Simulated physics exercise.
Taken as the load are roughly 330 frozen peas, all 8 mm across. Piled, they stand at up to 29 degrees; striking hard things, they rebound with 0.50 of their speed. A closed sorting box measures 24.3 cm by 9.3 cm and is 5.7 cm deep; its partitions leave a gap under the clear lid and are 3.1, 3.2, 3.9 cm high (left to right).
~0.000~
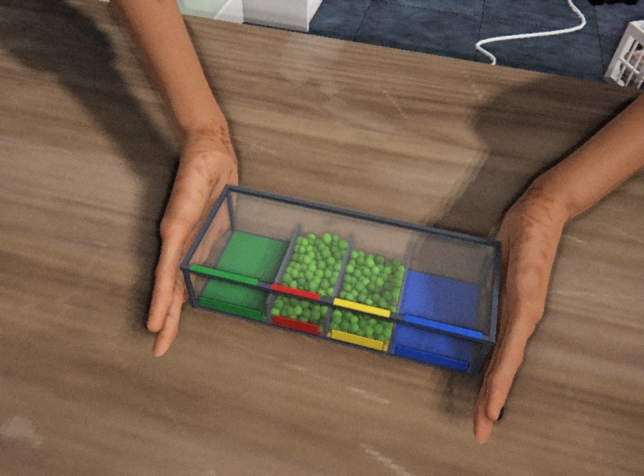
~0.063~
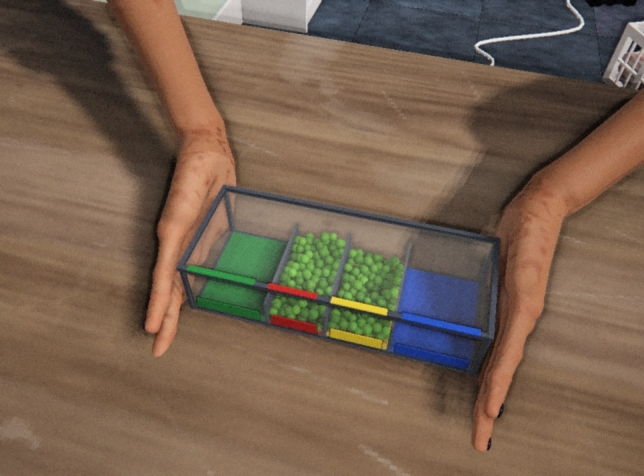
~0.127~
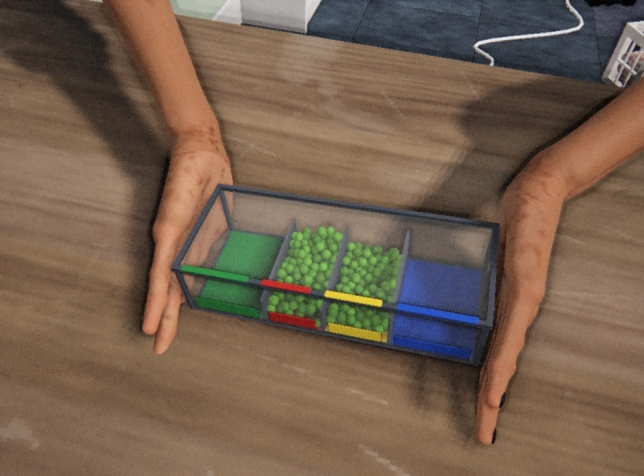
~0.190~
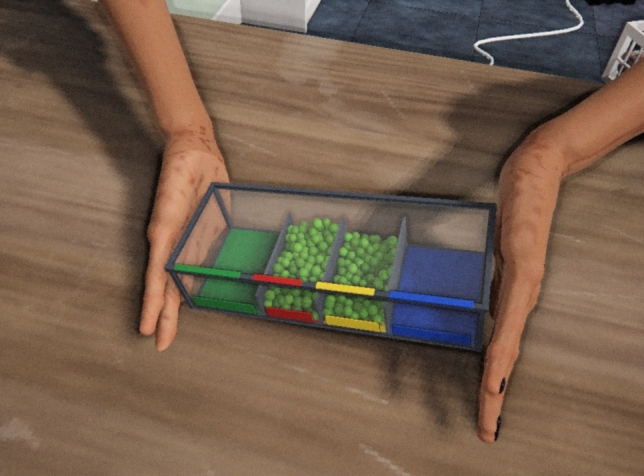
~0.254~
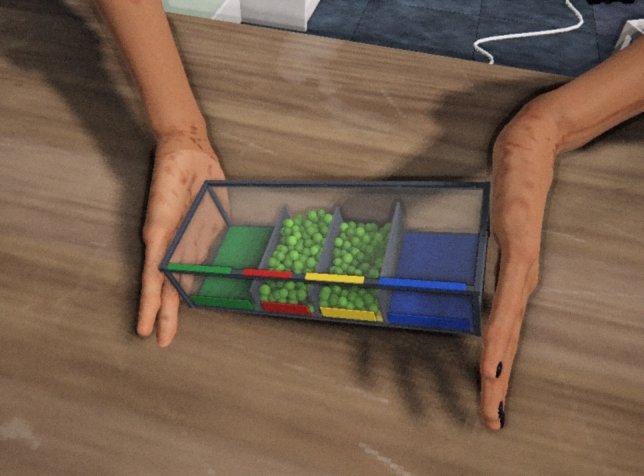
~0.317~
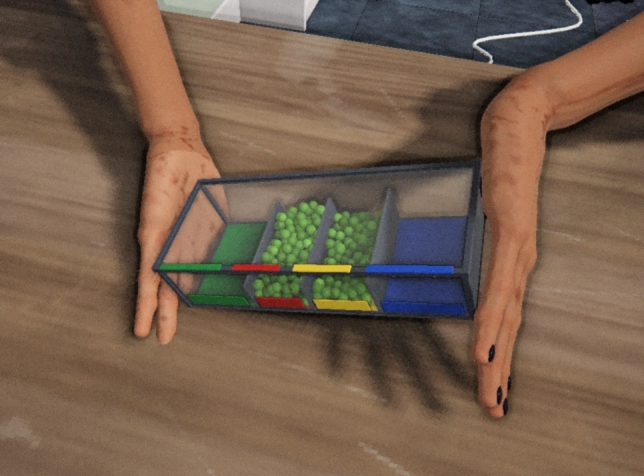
On a wooden tabletop, two hands hold a clear, closed sorting box with green, red, yellow and blue sections, then tilt it gradually, raising its right side, while green peas stay in the red and yellow middle compartments.
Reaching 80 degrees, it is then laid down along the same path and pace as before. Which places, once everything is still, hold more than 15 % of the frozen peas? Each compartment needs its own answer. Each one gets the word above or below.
Red: Qualifies; blue: Does not qualify; green: Qualifies; yellow: Qualifies.
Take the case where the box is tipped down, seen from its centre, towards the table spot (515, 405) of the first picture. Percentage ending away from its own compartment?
The share would be about 30 percent.
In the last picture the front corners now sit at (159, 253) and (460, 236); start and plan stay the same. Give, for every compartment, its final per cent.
Red = 35 %, blue = 0 %, green = 30 %, yellow = 30 %.
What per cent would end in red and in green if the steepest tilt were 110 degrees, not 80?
In per cent, red 10 and green 90.
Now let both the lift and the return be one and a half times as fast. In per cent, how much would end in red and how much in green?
Red 35 %, green 45 %.
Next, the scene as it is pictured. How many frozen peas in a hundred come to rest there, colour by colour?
Red 35; blue 0; green 30; yellow 30 (per cent).
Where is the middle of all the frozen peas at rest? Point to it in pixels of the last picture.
My guess is close to (295, 287).
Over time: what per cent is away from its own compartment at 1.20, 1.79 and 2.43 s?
First 20, next 35, last 35.
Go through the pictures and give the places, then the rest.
In the first picture, box tilt 0 degrees, front corners at (186, 266) and (489, 338); red 55 %, yellow 45 %.
In the second picture, box tilt 1 degrees, front corners at (183, 267) and (488, 335).
In the third picture, box tilt 5 degrees, front corners at (178, 267) and (486, 323), lowest corner left front.
In the fourth picture, box tilt 10 degrees, front corners at (171, 267) and (482, 306), lowest corner left front.
In the fifth picture, box tilt 15 degrees, front corners at (165, 267) and (475, 288), lowest corner left front.
In the sixth picture, box tilt 20 degrees, front corners at (158, 267) and (463, 270), lowest corner left front; red 55 %, yellow 45 %. The box's pace is about 80 degrees a second.
Then, at 1.20 s, tilt 79 degrees; red 45 %, green 15 %, yellow 40 %.
Then, at 1.79 s, tilt 34 degrees; red 35 %, green 30 %, yellow 30 %.
Then, at 2.43 s, tilt 0 degrees; red 35 %, green 30 %, yellow 30 %.
At rest (3.1 s), red 35 %, blue 0 %, green 30 %, yellow 30 %.
